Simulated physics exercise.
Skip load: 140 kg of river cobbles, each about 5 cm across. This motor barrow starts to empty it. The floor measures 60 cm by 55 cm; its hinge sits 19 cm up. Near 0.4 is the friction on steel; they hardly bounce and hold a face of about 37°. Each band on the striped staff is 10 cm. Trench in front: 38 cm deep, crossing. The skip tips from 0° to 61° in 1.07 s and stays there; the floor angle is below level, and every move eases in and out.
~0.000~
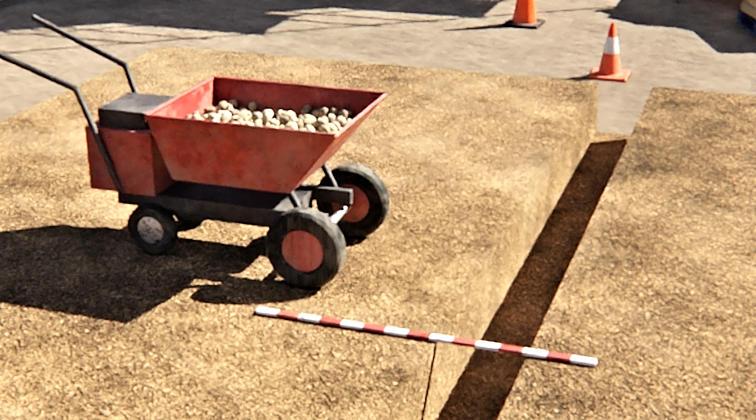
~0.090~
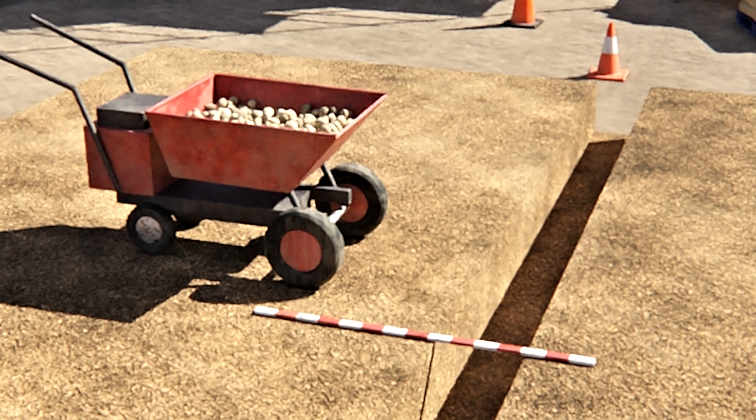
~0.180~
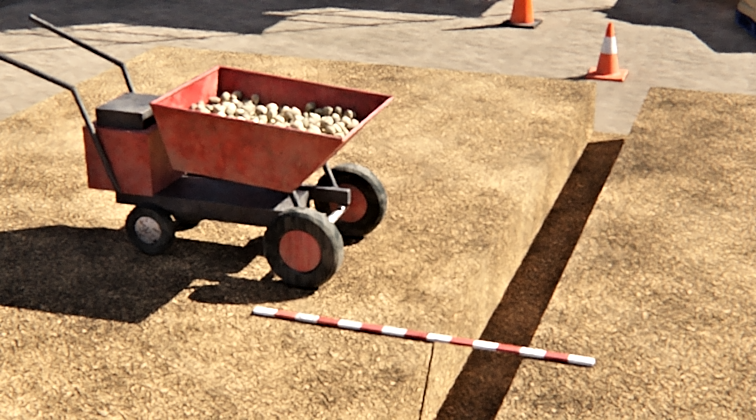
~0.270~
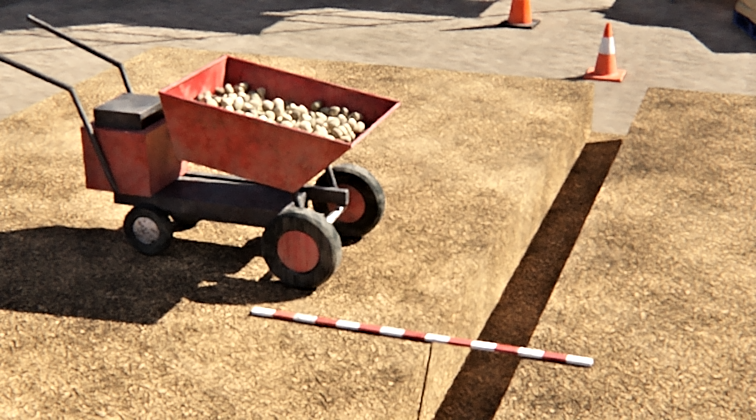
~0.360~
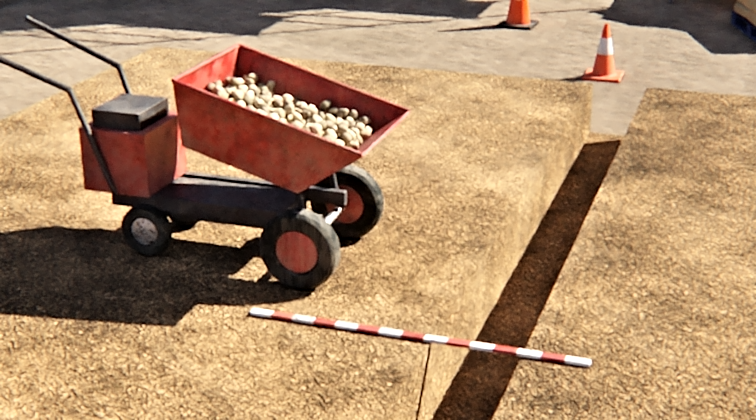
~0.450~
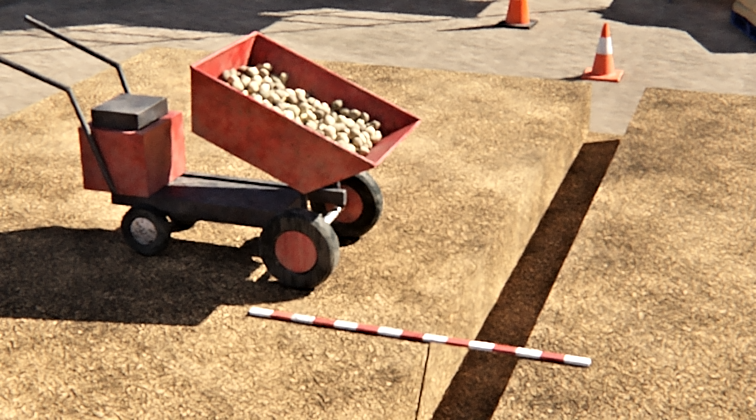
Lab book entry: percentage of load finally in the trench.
Approx. 71 percent.
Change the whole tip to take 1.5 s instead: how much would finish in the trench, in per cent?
Estimate: About 70 %.
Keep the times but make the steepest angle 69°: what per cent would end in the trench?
Roughly 95%.
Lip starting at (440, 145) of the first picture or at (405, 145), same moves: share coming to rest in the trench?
I'd expect close to 20 per cent at the first and 50 per cent at the second.
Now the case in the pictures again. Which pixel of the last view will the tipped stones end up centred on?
The resting stones are centred at roughly (503, 341).
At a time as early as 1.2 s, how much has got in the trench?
Around 5 per cent of it, at that instant.
After 0.8 s the floor is at 51°; 100 % in the skip; the foremost stones are at (401, 194).
After 1.2 s the floor is at 61°; 86 % in the skip, 7 % short of the trench, 7 % in the trench; the foremost stones are at (487, 301).
After 1.5 s the floor is at 61°; 51 % in the skip, 6 % short of the trench, 43 % in the trench; the foremost stones are at (541, 348).
After 3.5 s the floor is at 61°; 17 % in the skip, 12 % short of the trench, 71 % in the trench; the foremost stones are at (541, 353).
